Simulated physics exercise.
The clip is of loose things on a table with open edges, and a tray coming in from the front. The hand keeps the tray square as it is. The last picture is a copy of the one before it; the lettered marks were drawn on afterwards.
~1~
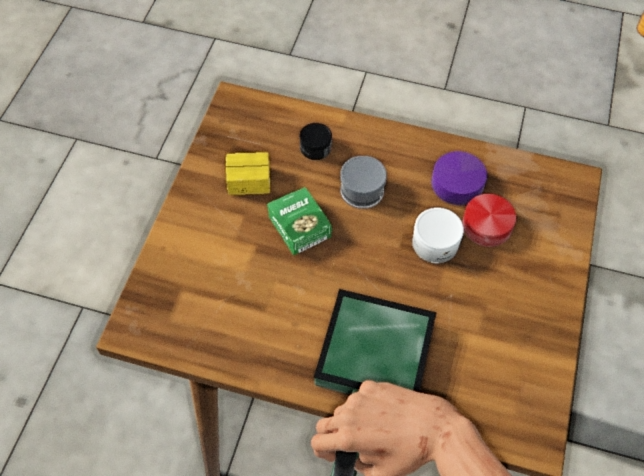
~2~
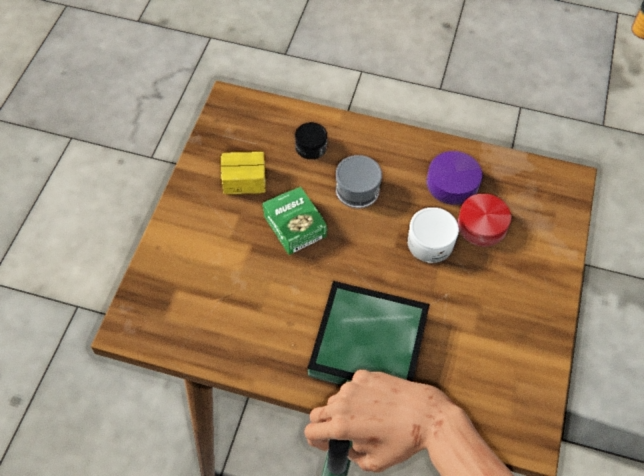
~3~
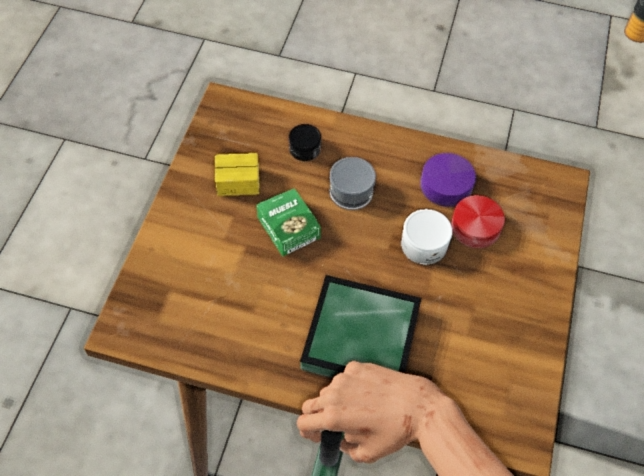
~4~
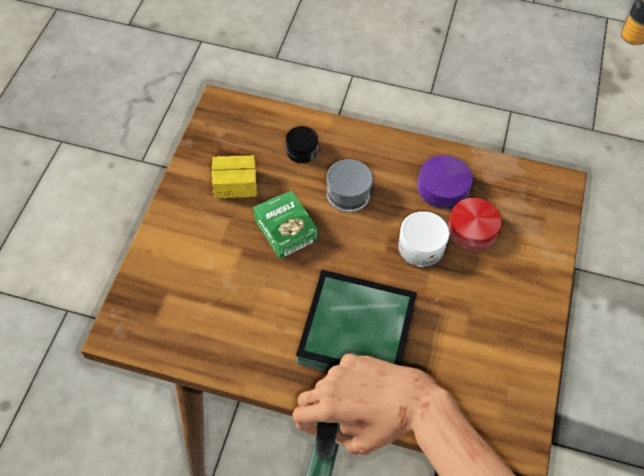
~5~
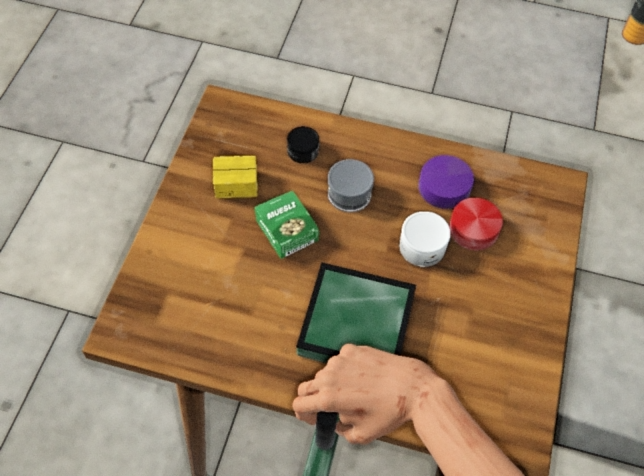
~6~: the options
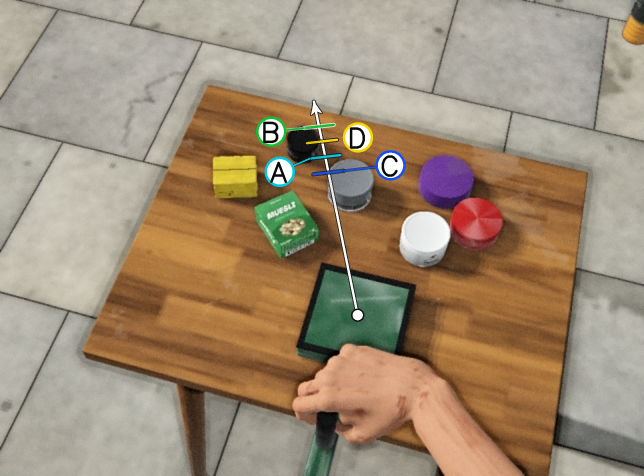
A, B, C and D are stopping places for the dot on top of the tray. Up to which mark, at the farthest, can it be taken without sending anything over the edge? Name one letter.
It can go as far as A.
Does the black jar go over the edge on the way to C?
No.
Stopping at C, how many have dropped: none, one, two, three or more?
In all, none.
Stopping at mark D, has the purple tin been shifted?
No.
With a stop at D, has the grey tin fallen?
Yes.
On the marked copy, A at (325, 157); B at (319, 127); C at (329, 173); D at (322, 141); the arrow from (358, 315) to (314, 102); the white dot at (358, 315).
Taking A. A third of the way, tray (344, 259); green packet (278, 213); white tub (426, 236).
Two thirds of the way, tray (333, 203); yellow box (217, 165); grey tin (355, 151).
When it is over, tray (325, 163); grey tin (360, 117); black jar (309, 113); nothing has fallen.
As for the rest, B drops the black jar and grey tin; C is safe but short; D drops the black jar and grey tin.
